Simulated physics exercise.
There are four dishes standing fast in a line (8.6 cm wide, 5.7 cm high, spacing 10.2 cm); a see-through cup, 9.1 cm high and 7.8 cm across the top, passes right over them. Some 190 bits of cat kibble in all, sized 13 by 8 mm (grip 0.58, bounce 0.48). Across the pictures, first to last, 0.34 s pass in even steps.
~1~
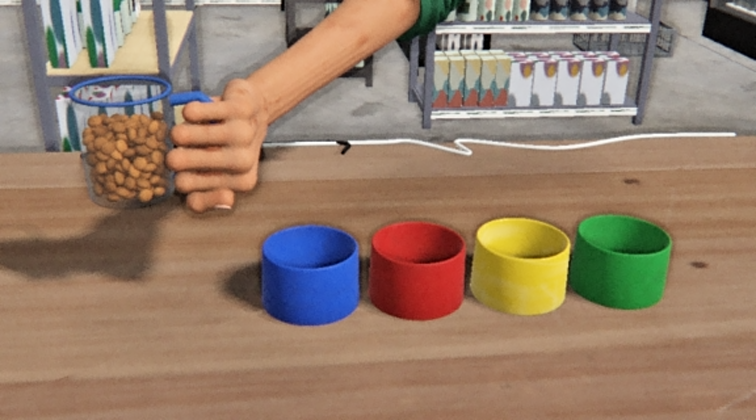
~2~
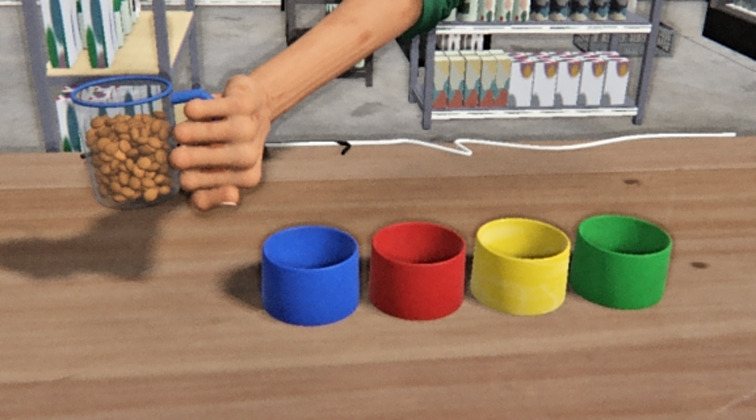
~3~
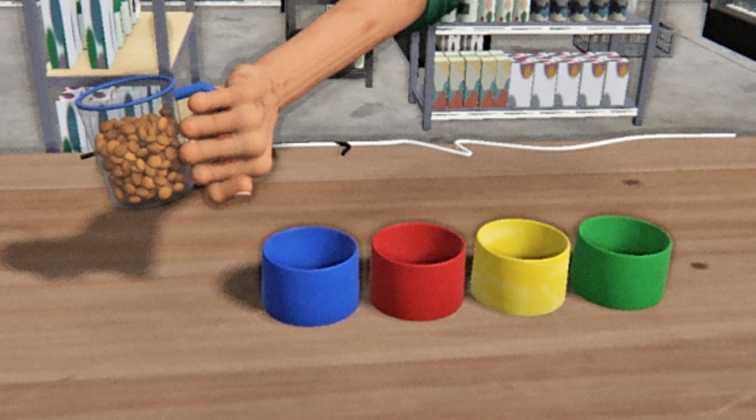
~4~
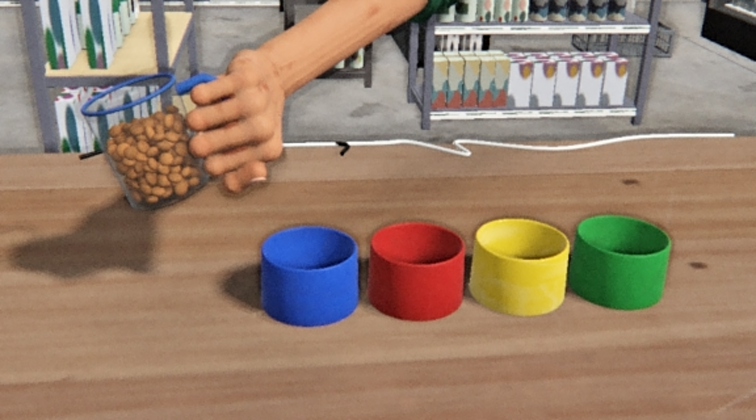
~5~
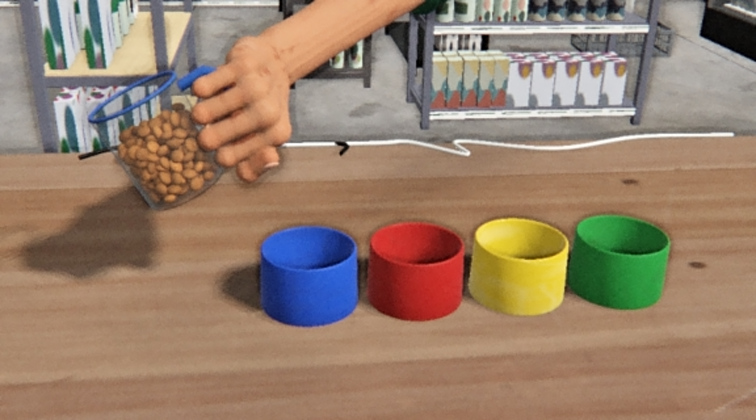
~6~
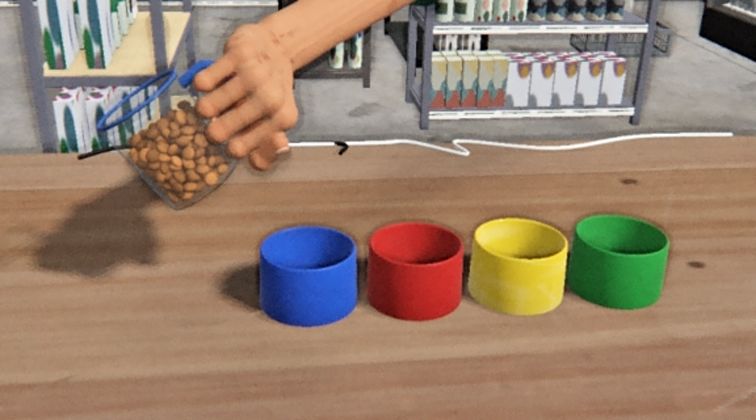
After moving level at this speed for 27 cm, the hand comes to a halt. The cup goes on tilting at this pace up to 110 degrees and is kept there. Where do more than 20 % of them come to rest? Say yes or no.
Red: No, blue: Yes, green: No, yellow: No, counter: Yes.
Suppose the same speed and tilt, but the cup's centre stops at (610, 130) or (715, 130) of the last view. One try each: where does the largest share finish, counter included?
Most lands at counter on the first run and at counter on the second.
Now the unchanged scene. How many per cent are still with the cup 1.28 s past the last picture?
Load share: Near 25 percent.
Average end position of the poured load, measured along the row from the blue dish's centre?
Near 3 cm, shifted toward decreasing x.
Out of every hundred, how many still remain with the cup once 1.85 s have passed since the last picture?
Roughly 10 %.
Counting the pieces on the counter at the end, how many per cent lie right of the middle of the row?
Roughly 0 %.
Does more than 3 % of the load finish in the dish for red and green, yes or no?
Red: True; green: False.
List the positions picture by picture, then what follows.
Cup at (127, 143), tilt 0 degrees, lip at (72, 92), moved 0.0 cm; middle of the pieces at (132, 151); blue dish at (310, 247); red dish at (418, 243); yellow dish at (523, 239); green dish at (624, 235), in the first picture.
Cup at (130, 143), tilt 2 degrees, lip at (73, 94), moved 0.3 cm; middle of the pieces at (136, 151), in the second picture.
Cup at (140, 143), tilt 9 degrees, lip at (78, 100), moved 1.0 cm; middle of the pieces at (146, 151), in the third picture.
Cup at (150, 143), tilt 17 degrees, lip at (83, 108), moved 2.0 cm; middle of the pieces at (157, 150), in the fourth picture.
Cup at (161, 143), tilt 25 degrees, lip at (91, 117), moved 3.0 cm; middle of the pieces at (169, 149), in the fifth picture.
Cup at (171, 143), tilt 33 degrees, lip at (99, 125), moved 3.9 cm; middle of the pieces at (180, 148); blue dish at (308, 248); red dish at (416, 244); yellow dish at (521, 239); green dish at (622, 235), in the sixth picture.
Then, 0.76 s after the last picture, tilt 110 degrees; cup holds 80 %.
Then, 1.28 s after the last picture, tilt 110 degrees; cup holds 25 %, blue 35 %.
Then, 1.85 s after the last picture, tilt 110 degrees; cup holds 10 %, red 5 %, blue 40 %.
In the end, red 10 %, blue 40 %, green 0 %, yellow 0 %, counter 45 %, cup 5 %.
